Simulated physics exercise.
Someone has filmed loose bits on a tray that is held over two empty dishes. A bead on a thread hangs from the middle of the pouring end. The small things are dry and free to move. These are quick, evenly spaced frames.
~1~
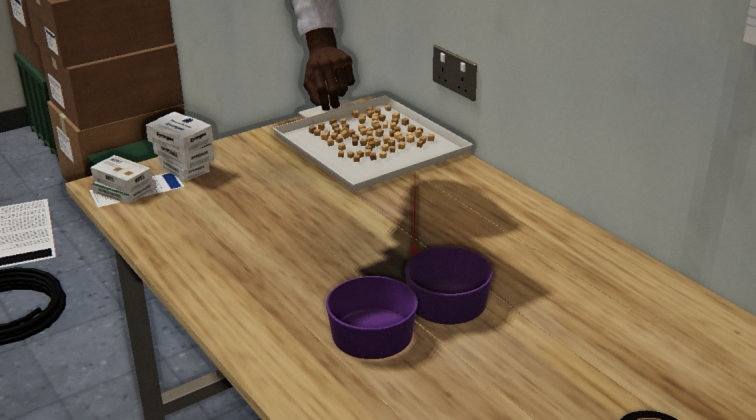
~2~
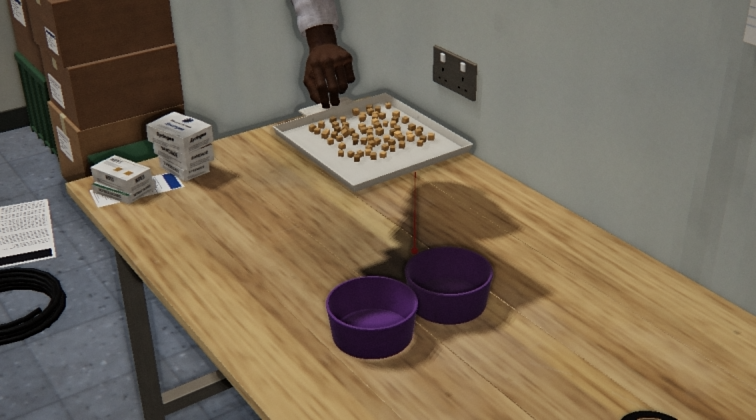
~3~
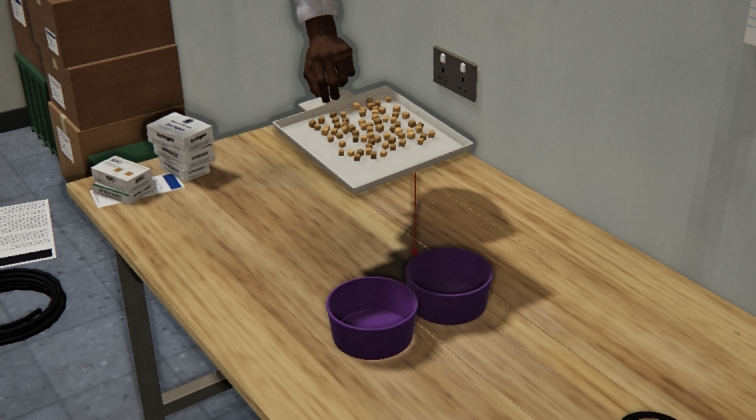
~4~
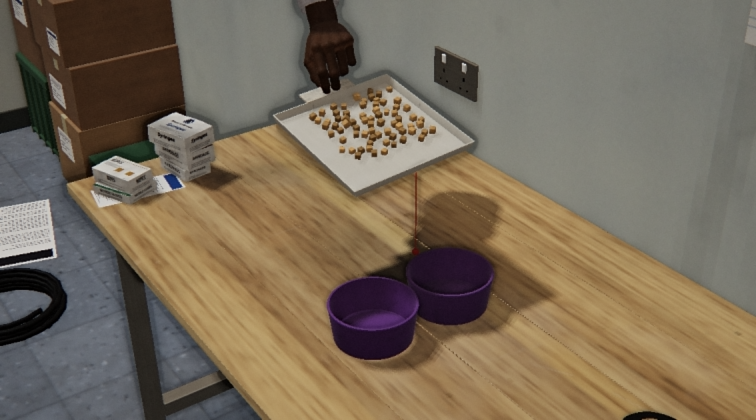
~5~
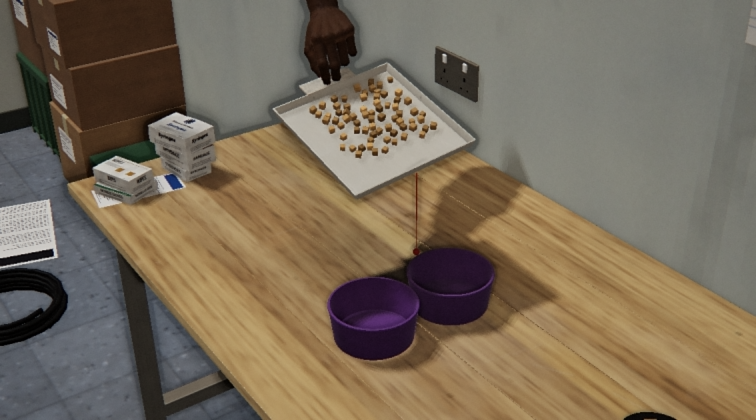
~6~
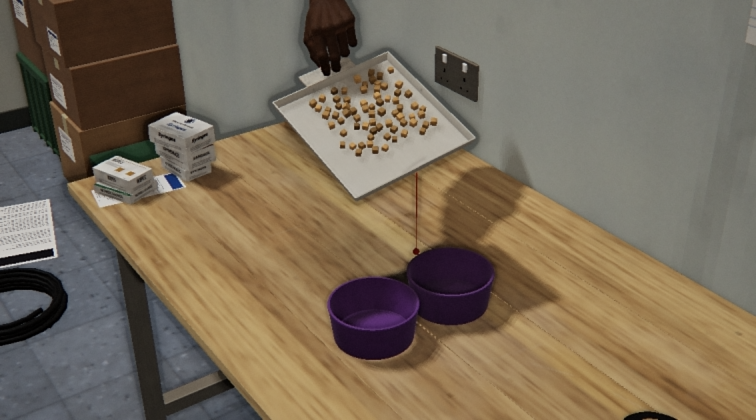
Above a wooden table, a hand steadily tilts a white tray of small loose wooden cubes.
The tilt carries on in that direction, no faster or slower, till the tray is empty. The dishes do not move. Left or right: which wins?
It favours the left-hand dish.
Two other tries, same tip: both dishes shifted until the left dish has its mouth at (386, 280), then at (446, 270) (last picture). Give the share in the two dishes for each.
About 90 and 10 per cent.
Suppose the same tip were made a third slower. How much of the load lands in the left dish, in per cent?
It comes to 50 per cent or so.
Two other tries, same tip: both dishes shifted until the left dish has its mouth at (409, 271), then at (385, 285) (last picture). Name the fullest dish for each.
One: The dish on the left. Two: The left dish.
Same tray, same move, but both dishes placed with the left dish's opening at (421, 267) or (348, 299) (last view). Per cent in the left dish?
About 20 and 60 per cent.
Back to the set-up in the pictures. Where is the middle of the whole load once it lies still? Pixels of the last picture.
Close to (382, 322).
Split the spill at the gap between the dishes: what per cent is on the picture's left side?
Near 90 %.
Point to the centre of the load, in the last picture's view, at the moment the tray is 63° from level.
Near (373, 182).
Just after the last frame, tray tipped steeply; the larger part on the tray; about a tenth in the air.
A moment on, tray tipped right over; roughly half on the tray; roughly half in the left dish; just a few in the right dish; just a few outside both; just a few in the air.
Further on, tray tipped past a quarter turn; roughly two thirds in the left dish; about a tenth in the right dish; roughly a third outside both.
When it is over, tray tipped past a quarter turn; roughly two thirds in the left dish; about a tenth in the right dish; roughly a third outside both.
